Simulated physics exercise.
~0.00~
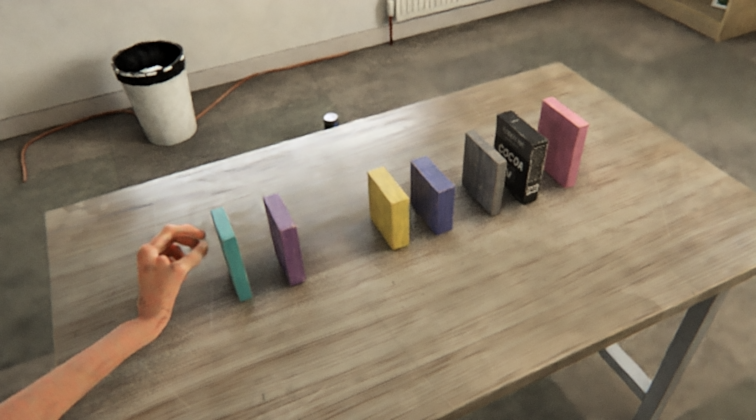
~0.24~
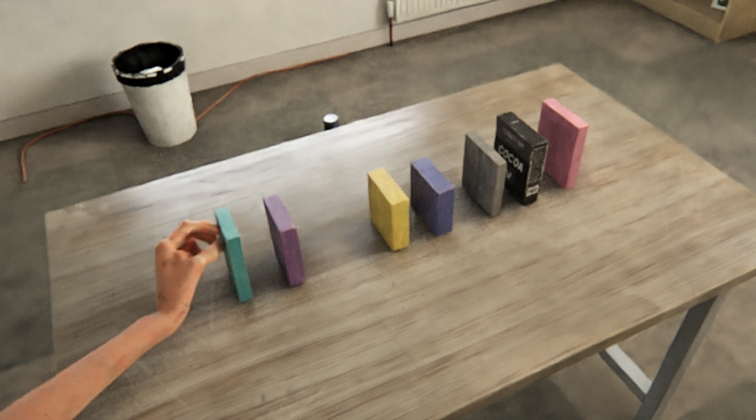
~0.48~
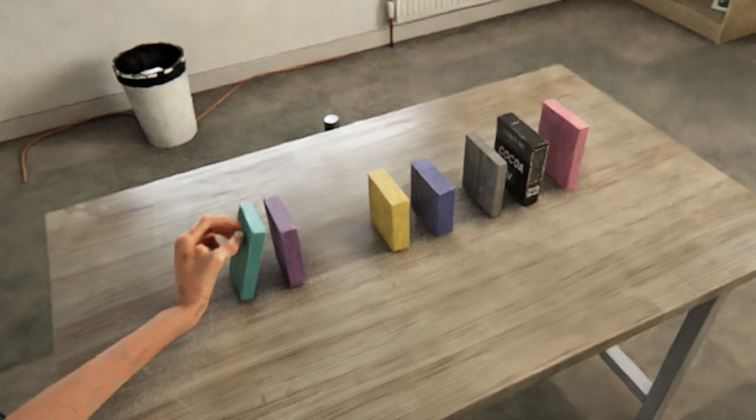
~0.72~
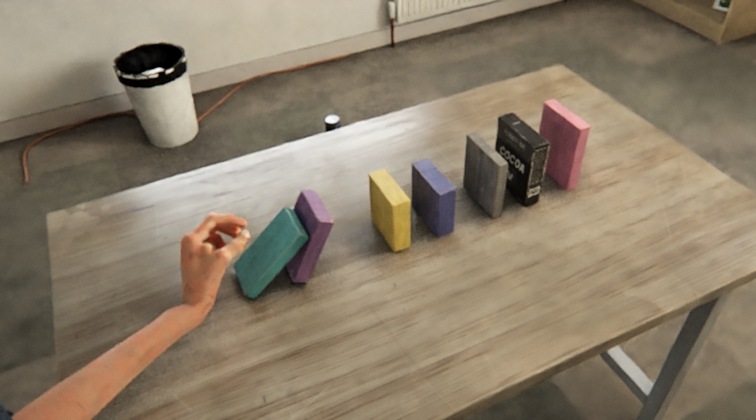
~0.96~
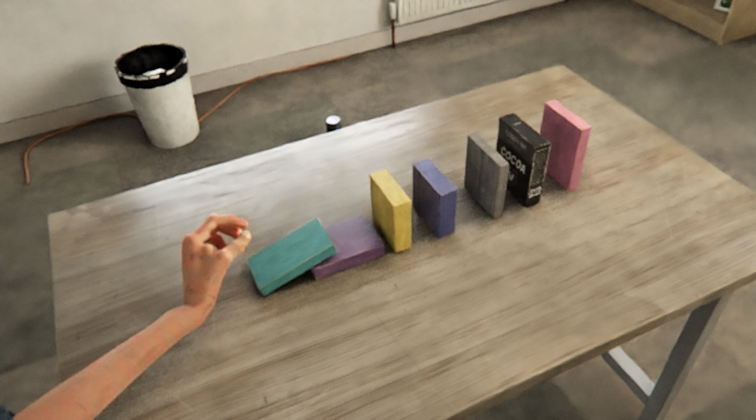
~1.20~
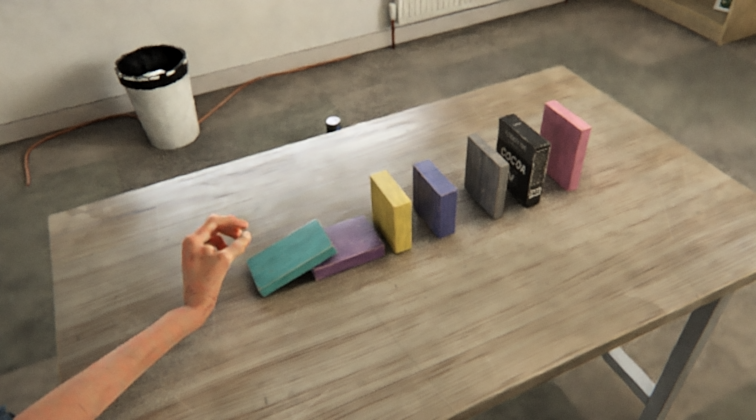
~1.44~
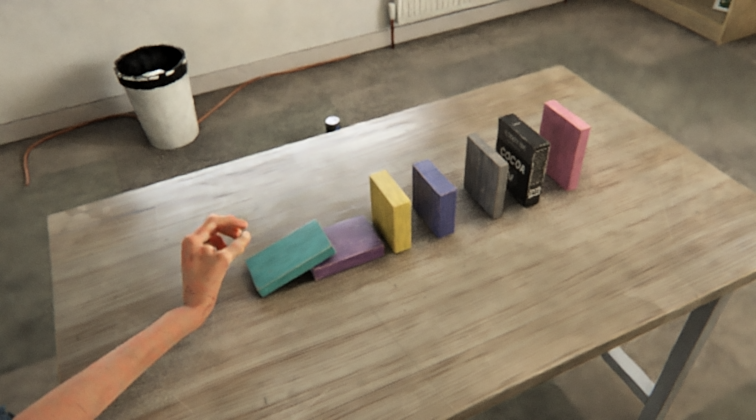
On a wooden table in a room with a waste bin by the wall, seven flat blocks stand on end in a spaced line, running from turquoise at the left to pink at the right. A hand reaches in from the left and pushes the turquoise board until it leans to the right. The hand then stays still as the board tips against the purple block, which leans over too. Both drop, the purple block ending flat just short of the yellow board, with the turquoise one resting partly on it. The yellow, blue, grey, black and pink pieces remain upright.
